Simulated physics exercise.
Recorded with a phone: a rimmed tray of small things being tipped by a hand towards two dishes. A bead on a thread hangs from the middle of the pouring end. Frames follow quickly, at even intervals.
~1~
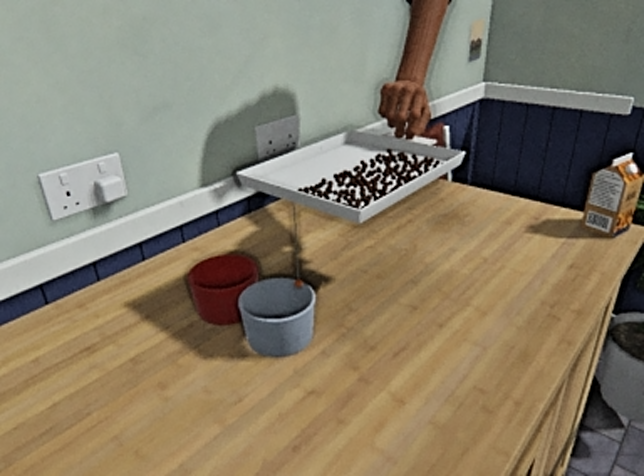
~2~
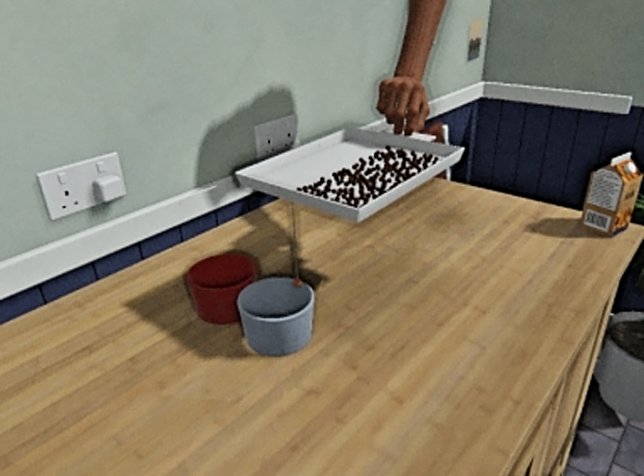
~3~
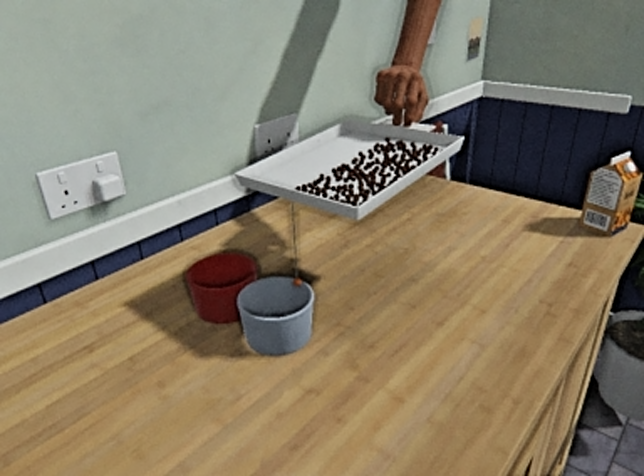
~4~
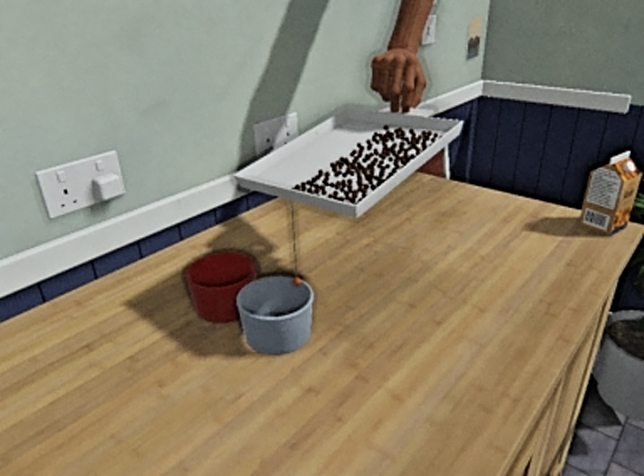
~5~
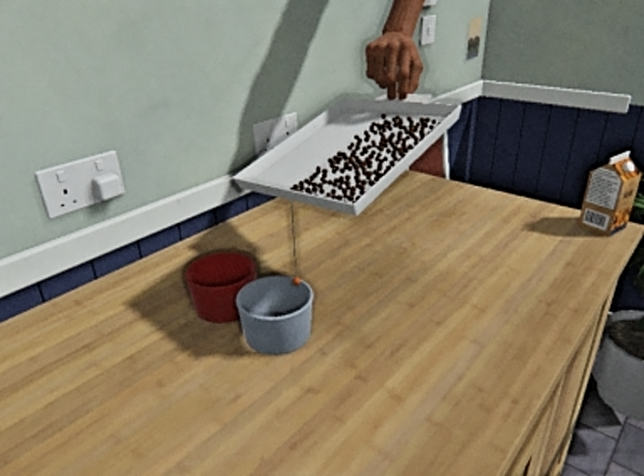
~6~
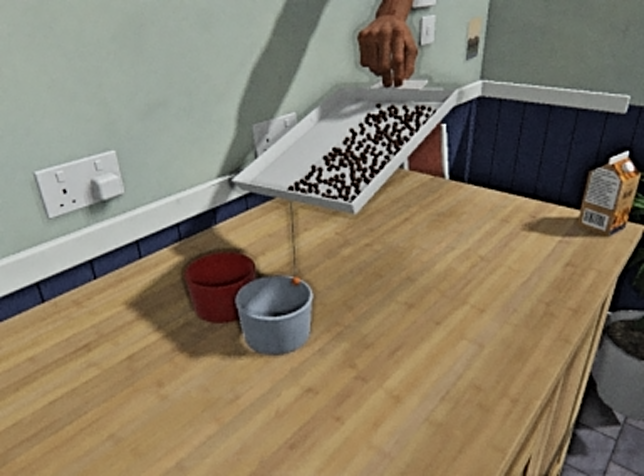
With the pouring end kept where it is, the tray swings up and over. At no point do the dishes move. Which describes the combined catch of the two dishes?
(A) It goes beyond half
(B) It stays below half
It goes beyond half (A).
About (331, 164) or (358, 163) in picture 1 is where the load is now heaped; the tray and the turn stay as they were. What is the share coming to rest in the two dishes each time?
Close to 80 and close to 80 per cent.
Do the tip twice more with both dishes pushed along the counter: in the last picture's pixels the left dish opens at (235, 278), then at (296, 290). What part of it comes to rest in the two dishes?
That makes 90 per cent, followed by 10 per cent.
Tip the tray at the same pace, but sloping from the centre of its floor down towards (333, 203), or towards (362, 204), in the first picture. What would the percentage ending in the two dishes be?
The share is 0 per cent in the first and 0 per cent in the second.
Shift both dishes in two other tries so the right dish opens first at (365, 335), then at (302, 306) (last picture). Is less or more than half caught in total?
First try: A minority; second try: A majority.
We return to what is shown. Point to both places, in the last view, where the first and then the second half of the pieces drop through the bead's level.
First half (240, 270); second half (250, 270).
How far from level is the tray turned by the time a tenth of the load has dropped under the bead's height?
It sits at roughly 70°.
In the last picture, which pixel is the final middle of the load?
Last view, centre at rest - approx. (236, 309).
Shortly afterwards, tray tipped steeply; the bulk on the tray; only a few in the left dish; only a few outside both; a little in the air.
Next, tray tipped past a quarter turn; a little on the tray; near a quarter in the right dish; near a quarter in the left dish; a little outside both; near a third in the air.
Some moments later, tray tipped past a quarter turn; near a third in the right dish; near half in the left dish; near a quarter outside both.
In the end, tray tipped past a quarter turn; near a third in the right dish; near half in the left dish; near a quarter outside both.
